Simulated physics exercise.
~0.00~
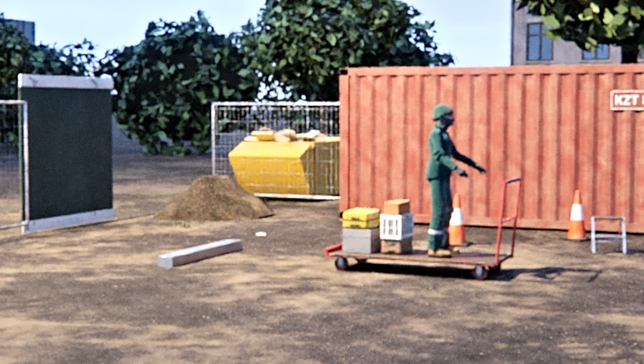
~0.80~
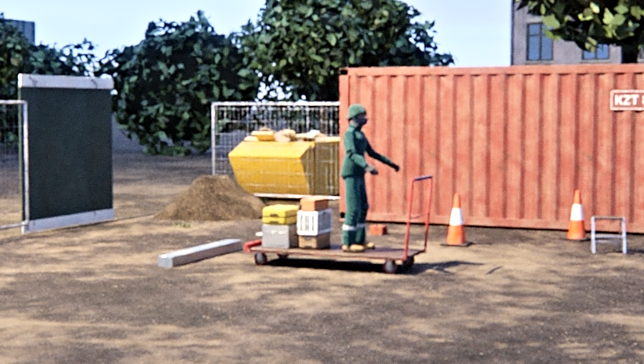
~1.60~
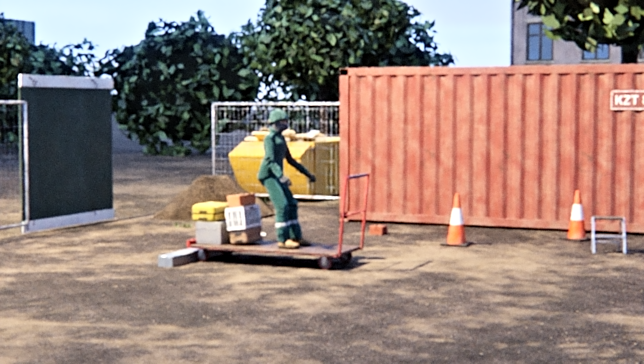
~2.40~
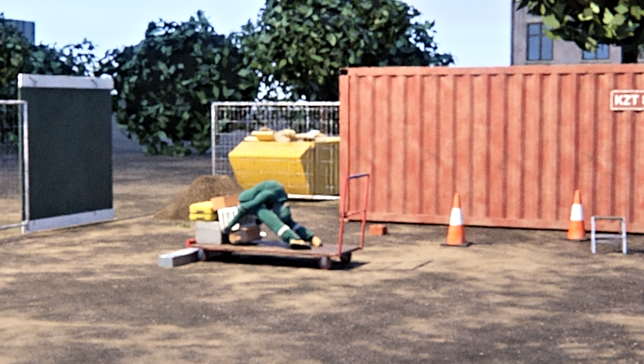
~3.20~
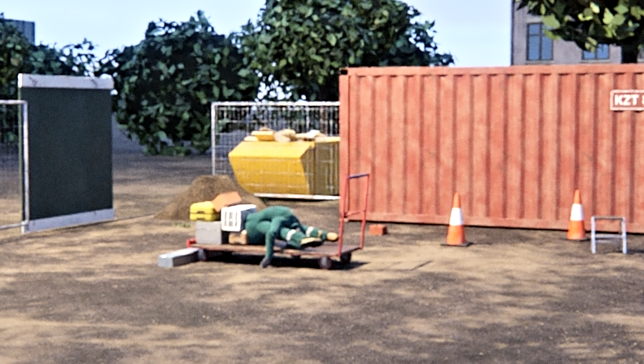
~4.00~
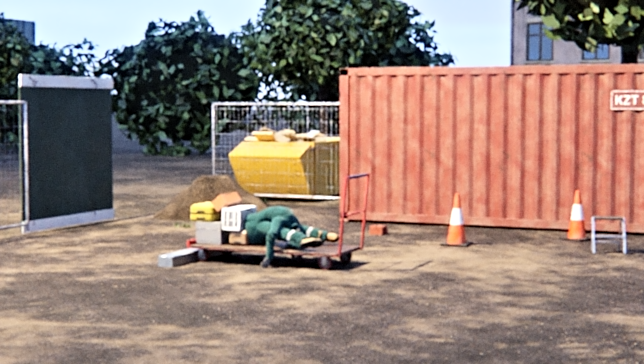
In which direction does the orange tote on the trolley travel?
The orange tote moves to the left along with the trolley.
